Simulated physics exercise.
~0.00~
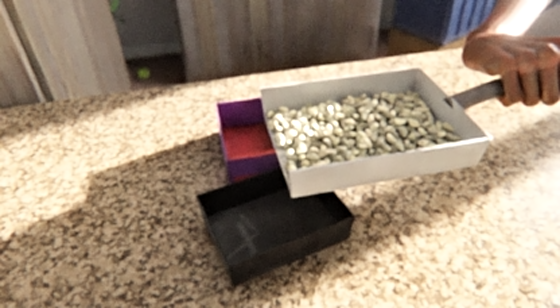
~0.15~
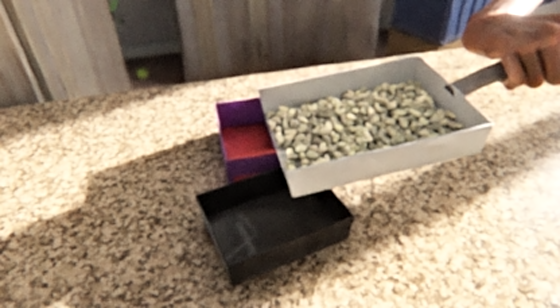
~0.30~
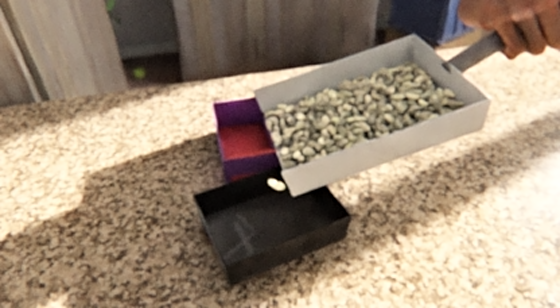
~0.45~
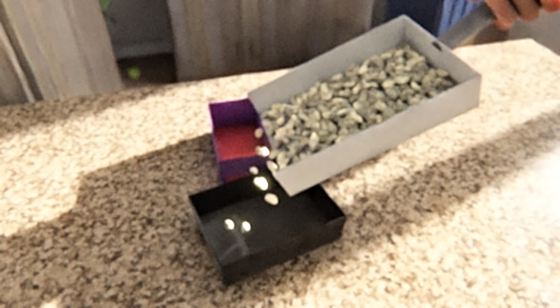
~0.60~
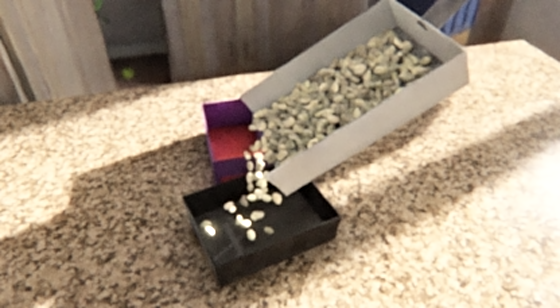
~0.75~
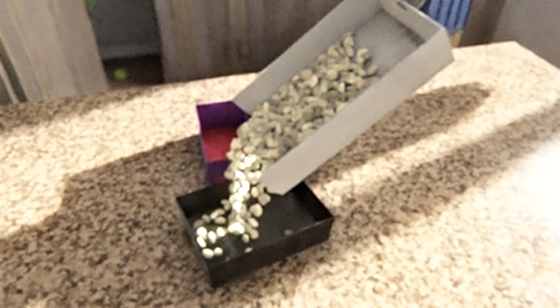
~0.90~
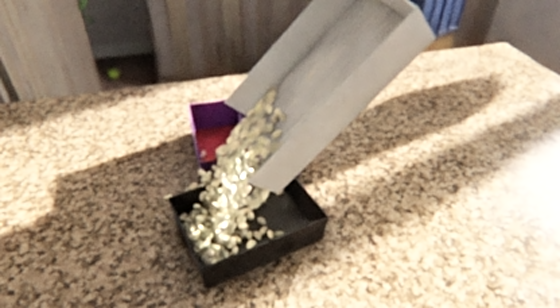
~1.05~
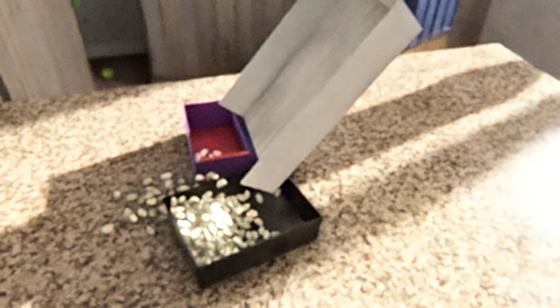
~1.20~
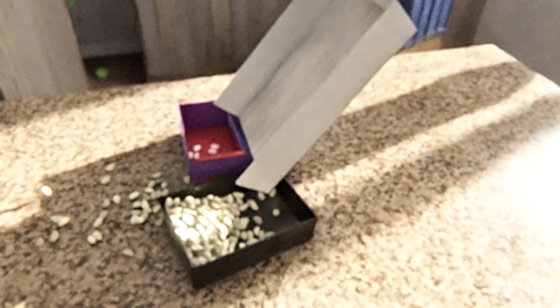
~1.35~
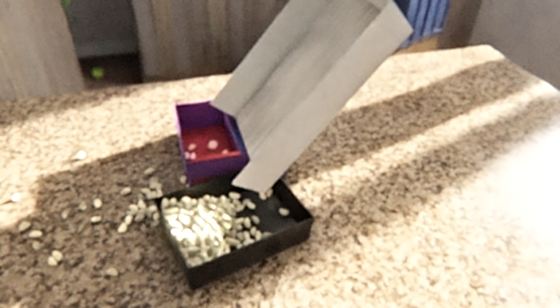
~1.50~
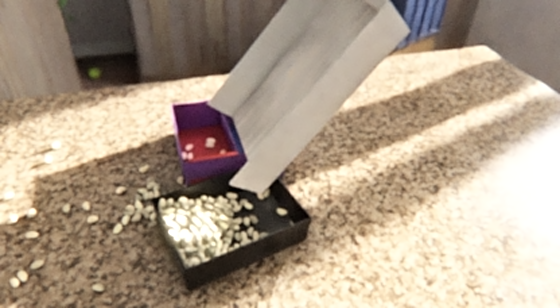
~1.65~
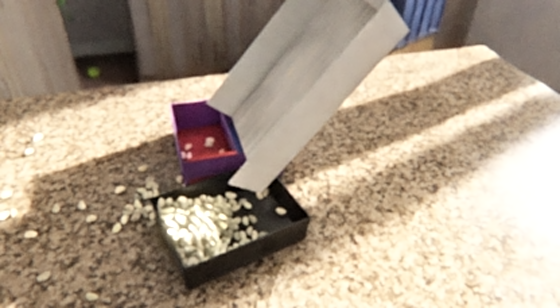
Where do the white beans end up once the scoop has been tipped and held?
Most of them end up in the black tin, and a fair share lie scattered on the counter. Only a few land in the red section, and the scoop is left empty.
